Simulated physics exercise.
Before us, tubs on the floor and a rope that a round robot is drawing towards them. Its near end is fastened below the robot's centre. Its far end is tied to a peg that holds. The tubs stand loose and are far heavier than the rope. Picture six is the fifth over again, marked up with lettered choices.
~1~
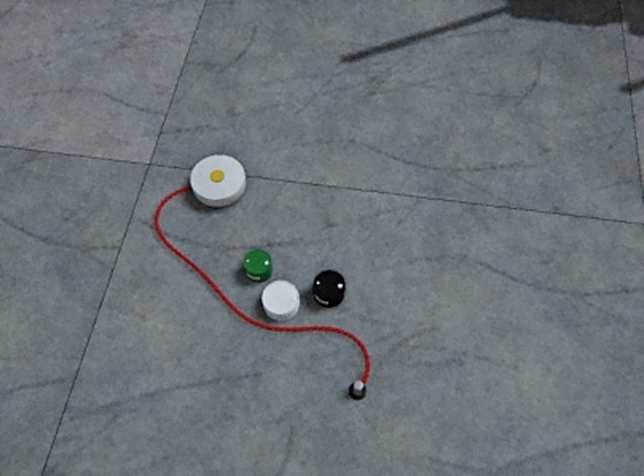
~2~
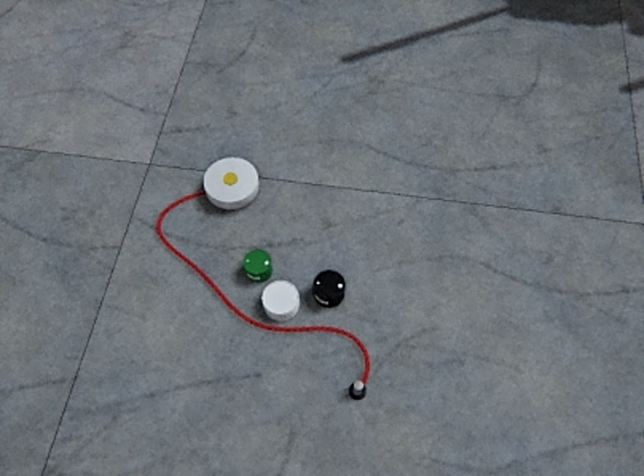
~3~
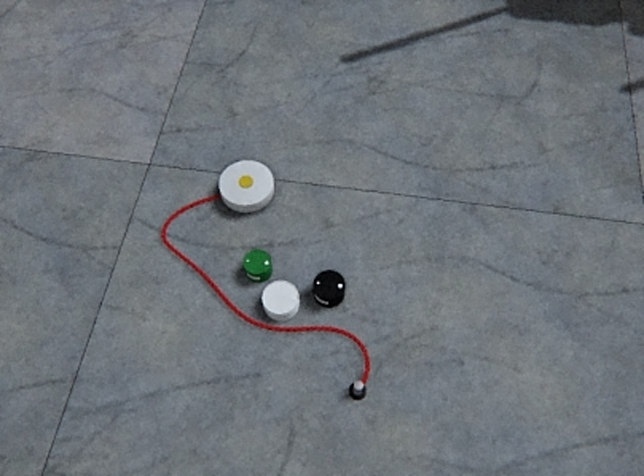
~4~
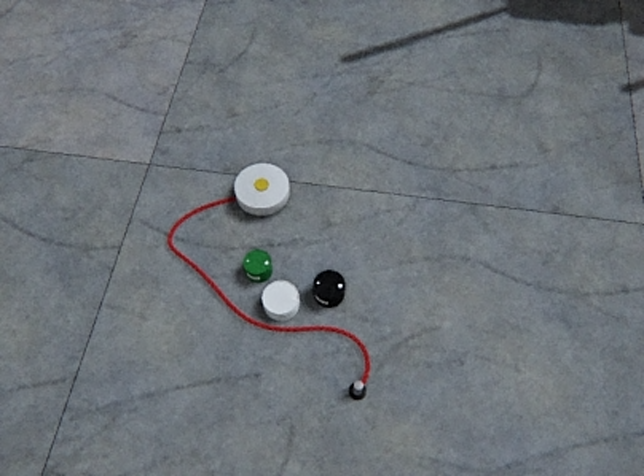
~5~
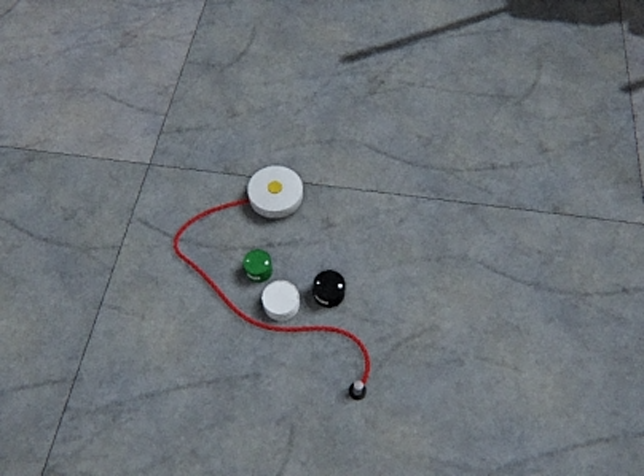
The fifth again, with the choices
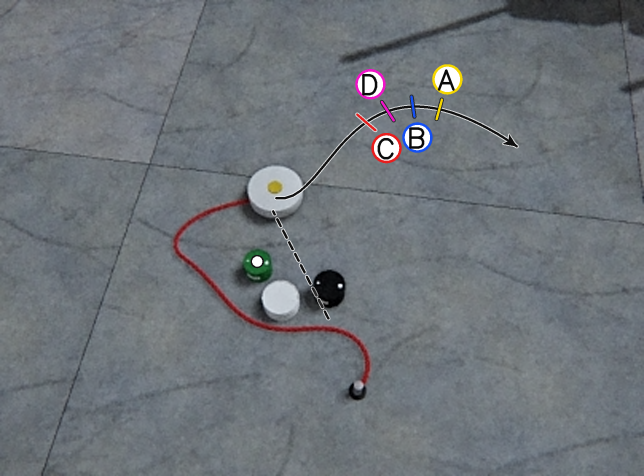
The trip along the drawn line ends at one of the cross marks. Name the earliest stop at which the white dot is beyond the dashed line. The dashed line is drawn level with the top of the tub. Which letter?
At B, and not before.
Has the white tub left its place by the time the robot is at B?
By then, yes.
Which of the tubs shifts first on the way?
The green tub.
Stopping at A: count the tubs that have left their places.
Three.
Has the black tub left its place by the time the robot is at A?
By then, yes.
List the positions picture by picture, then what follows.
In the first picture, peg (358, 388); white tub (281, 301); green tub (258, 266).
In the second picture, robot (232, 184); black tub (329, 289).
In the third picture, robot (247, 187); white tub (281, 301).
In the fourth picture, robot (262, 190); black tub (329, 289).
In the fifth picture, robot (276, 193); white tub (281, 301); green tub (258, 266); black tub (329, 289).
On the marked copy, A at (439, 109); B at (413, 107); C at (366, 122); D at (388, 111); the dashed line at (299, 262); the route from (276, 198) via (381, 114) to (517, 146); the white dot at (257, 262).
With B. Early on, robot (325, 158); green tub (258, 266).
Further on, robot (365, 118); green tub (258, 266).
At the end, robot (414, 101); white tub (304, 295); green tub (310, 267); black tub (337, 287); the dot on the green tub is over the dashed line.
As for the rest, A does it too, but is farther than needed; C leaves the dotted tub short, at (258, 266); D leaves the dotted tub short, at (291, 268).
